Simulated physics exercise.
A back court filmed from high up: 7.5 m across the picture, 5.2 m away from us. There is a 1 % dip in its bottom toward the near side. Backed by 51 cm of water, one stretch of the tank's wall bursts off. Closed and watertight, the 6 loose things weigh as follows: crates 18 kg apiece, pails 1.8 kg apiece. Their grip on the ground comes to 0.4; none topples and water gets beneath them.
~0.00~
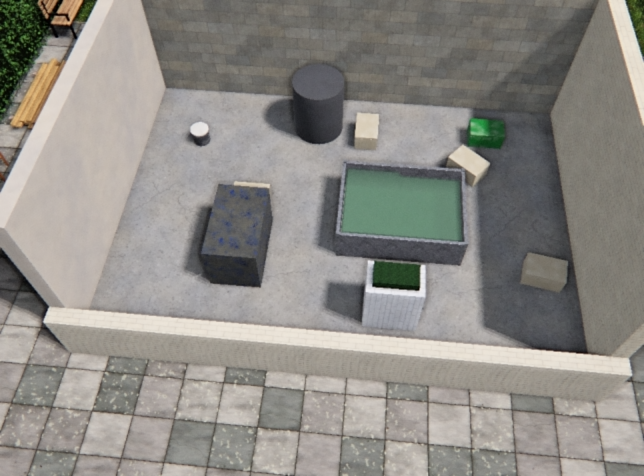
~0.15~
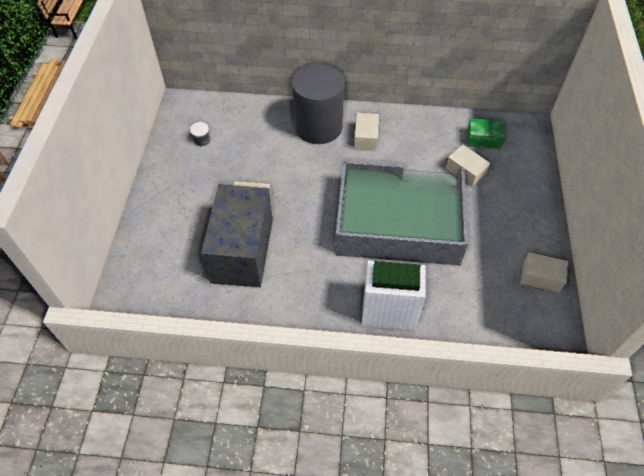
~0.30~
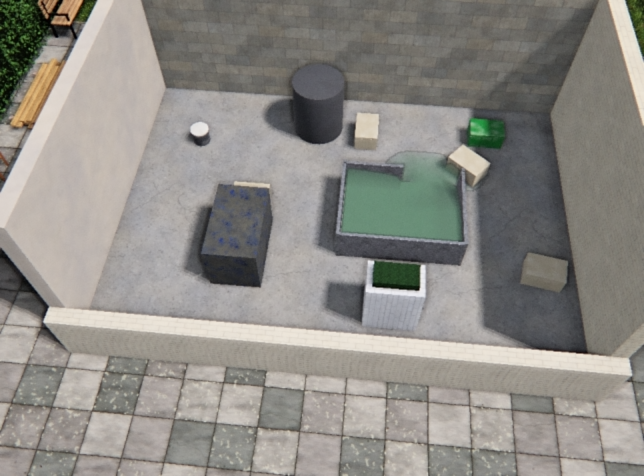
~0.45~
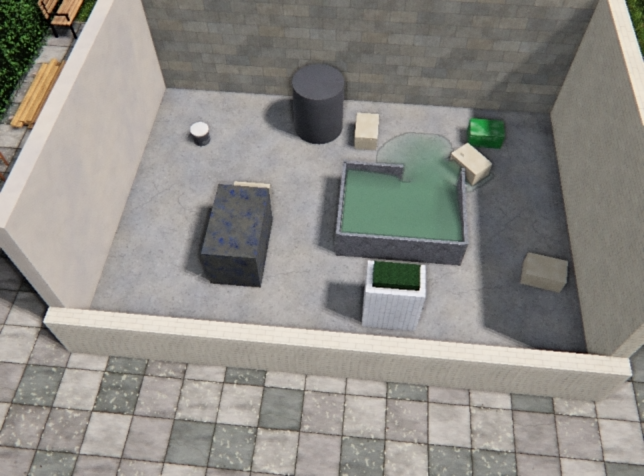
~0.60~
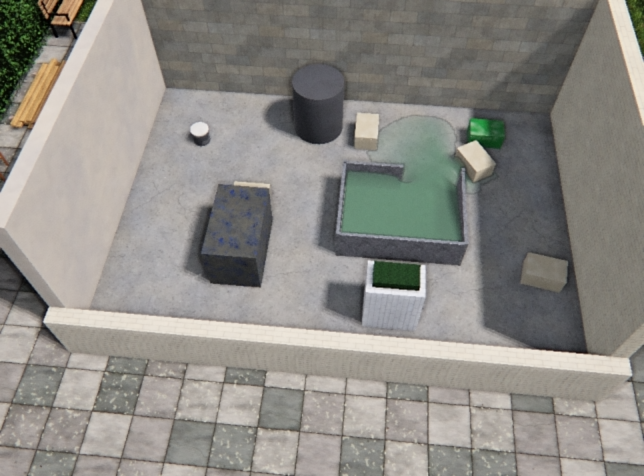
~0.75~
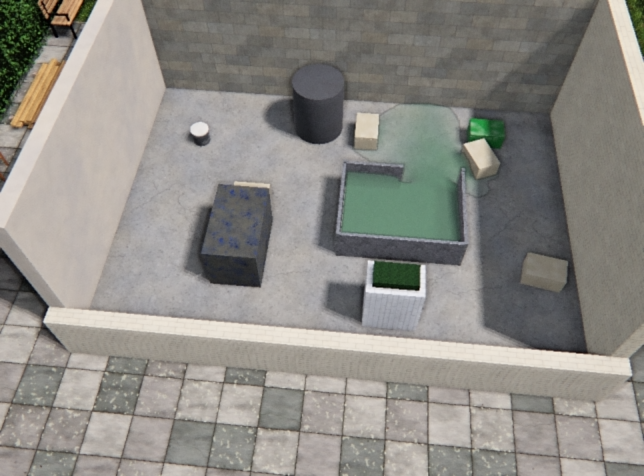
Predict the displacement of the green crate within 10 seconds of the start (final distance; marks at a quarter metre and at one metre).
The move is large.
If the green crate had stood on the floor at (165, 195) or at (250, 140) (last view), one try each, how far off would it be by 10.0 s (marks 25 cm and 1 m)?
In turn: It holds its place; it barely shifts.
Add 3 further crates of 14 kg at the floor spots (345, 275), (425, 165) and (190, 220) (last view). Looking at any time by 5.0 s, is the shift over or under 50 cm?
Within it, beyond it, within it.
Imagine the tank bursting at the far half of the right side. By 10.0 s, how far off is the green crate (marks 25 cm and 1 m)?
Result: The green crate remains where it was.
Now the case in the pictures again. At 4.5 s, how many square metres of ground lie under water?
Near 21 m2 in all.
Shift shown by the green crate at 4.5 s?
Shift by then: About 100 cm.
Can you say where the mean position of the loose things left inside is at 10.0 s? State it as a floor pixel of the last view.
Close to pixel (372, 256).
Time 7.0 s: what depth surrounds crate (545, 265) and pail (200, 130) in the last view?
Some 6 cm at the first, some 2 cm at the second.
After 2.0 s the green crate is near (528, 108), 0.9 m from its start, aground; 0 afloat.
After 4.5 s the green crate is near (535, 153), 1.0 m from its start, afloat; 1 afloat.
After 7.0 s the green crate is near (529, 238), 2.4 m from its start, aground; 1 afloat.
After 10.0 s the green crate is near (534, 266), 2.9 m from its start, aground; 0 afloat.
